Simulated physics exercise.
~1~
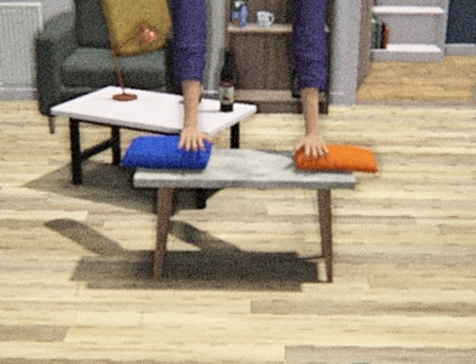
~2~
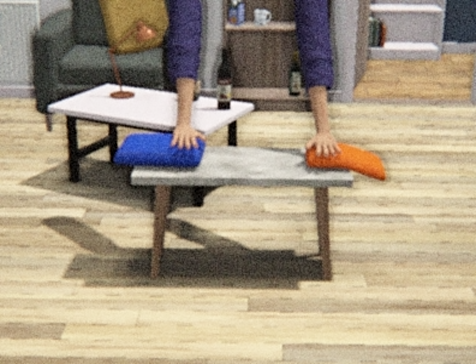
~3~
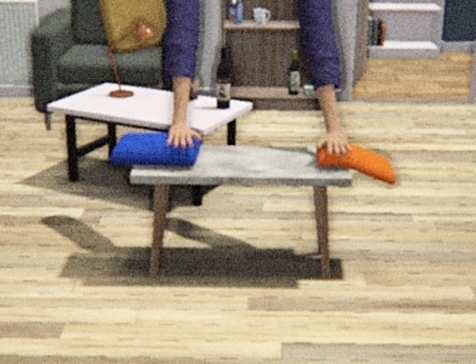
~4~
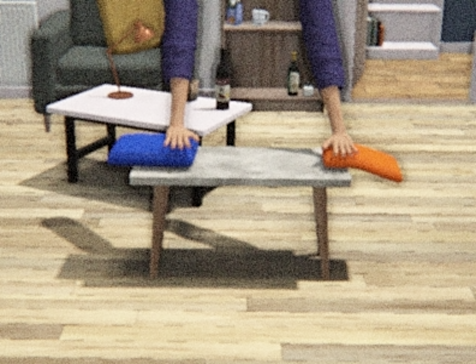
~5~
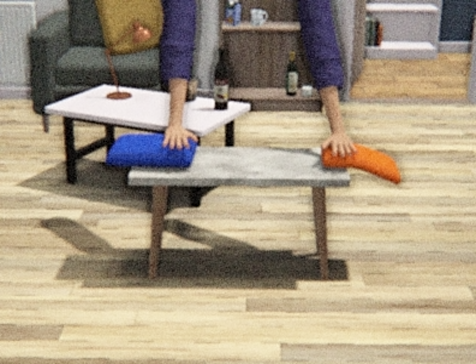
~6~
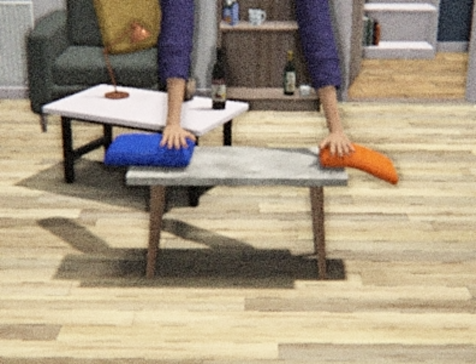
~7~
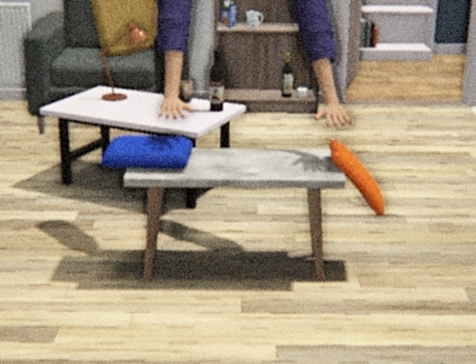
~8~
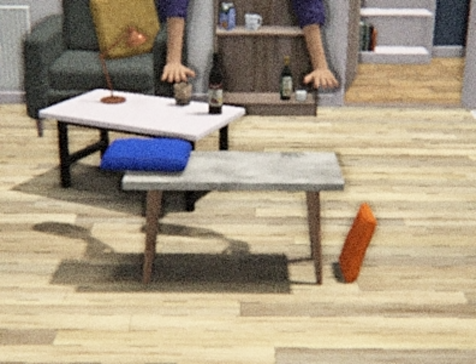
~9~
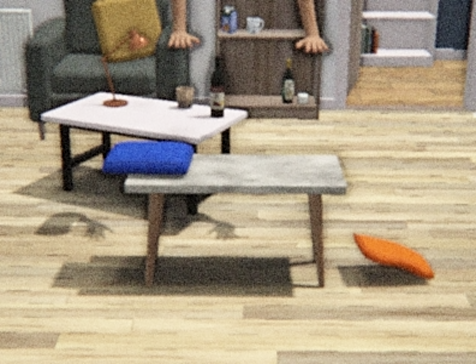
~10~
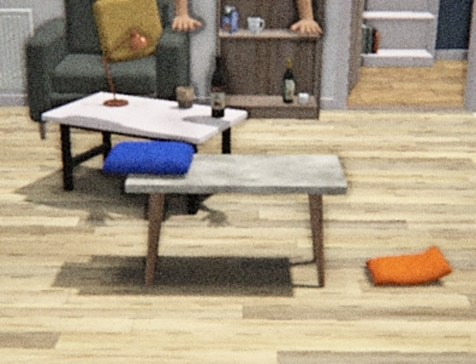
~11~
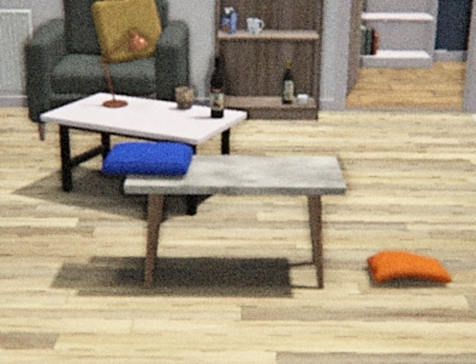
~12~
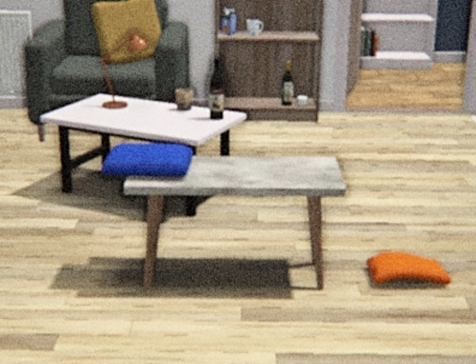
A blue soft bag and an orange sack lie on a low grey-topped table with wooden legs, in a living room seen from the front and slightly above. Behind stand a white table with bottles, a dark armchair and a shelf. Two hands in purple sleeves push the bags apart, the blue one slightly left and the orange one out over the right edge. The hands let go and lift away. The orange sack tips, drops beside the table leg and flops over to the right. It ends lying on the wooden floor, while the blue bag rests on the tabletop.
